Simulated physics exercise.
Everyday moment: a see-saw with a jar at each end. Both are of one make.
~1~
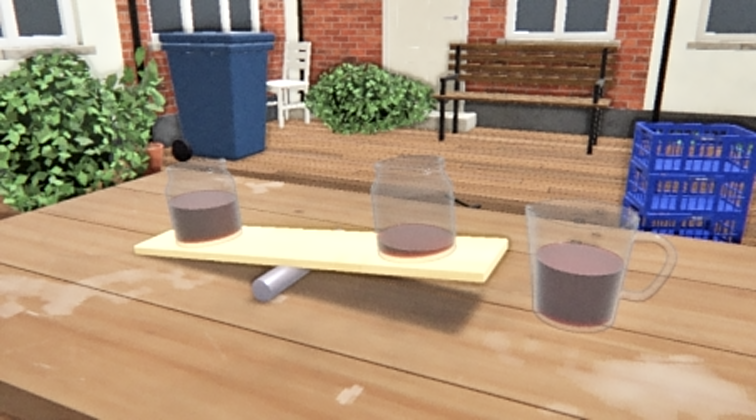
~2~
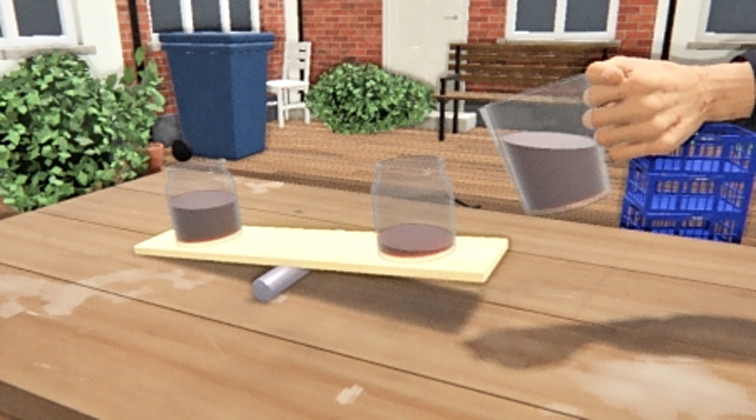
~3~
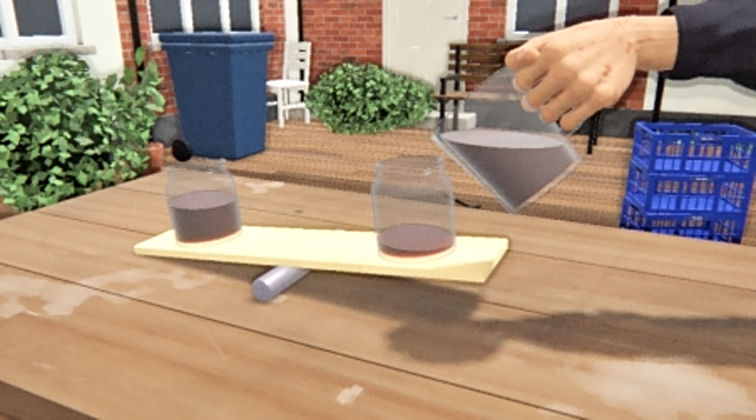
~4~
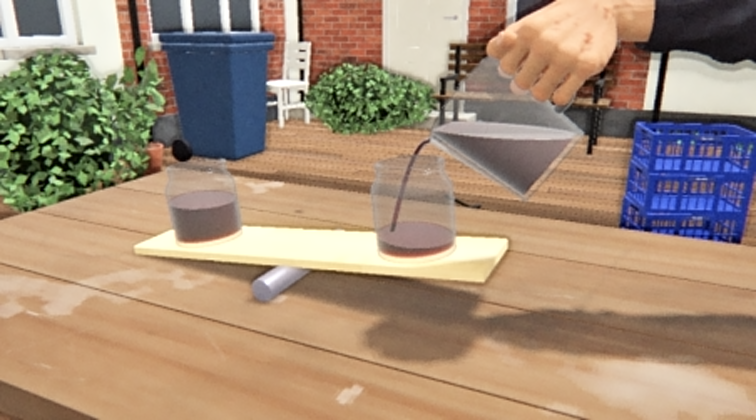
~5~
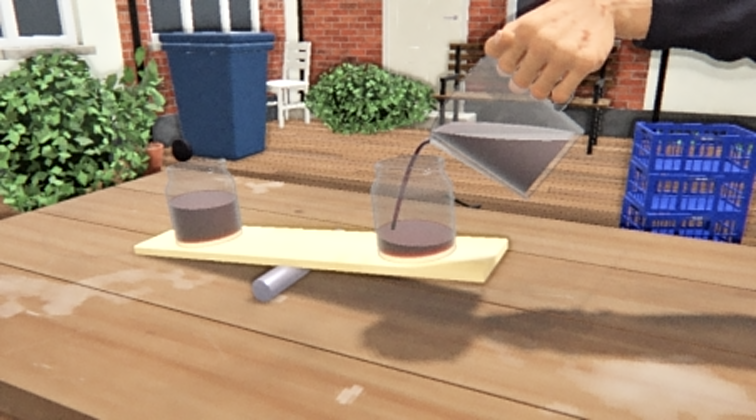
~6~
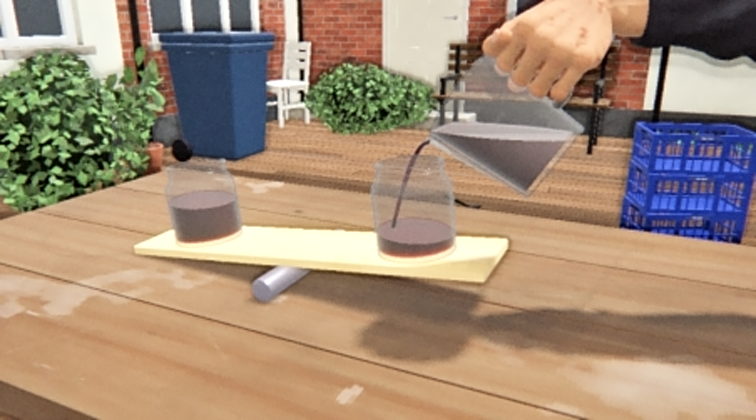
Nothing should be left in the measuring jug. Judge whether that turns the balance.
It changes sides.
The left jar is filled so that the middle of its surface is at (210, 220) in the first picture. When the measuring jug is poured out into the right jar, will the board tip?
What follows: It reverses its tilt.
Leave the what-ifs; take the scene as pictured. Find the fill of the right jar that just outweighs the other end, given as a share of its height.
Filled to about 50 percent.
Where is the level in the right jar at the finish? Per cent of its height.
About 65 per cent of its height.
A moment on, the right jar is about a third full; the board leans as before.
Further on, the right jar is about half full; the board has swung over, and that end is down.
When it is over, the right jar is about two thirds full; the board has swung over, and that end is down.
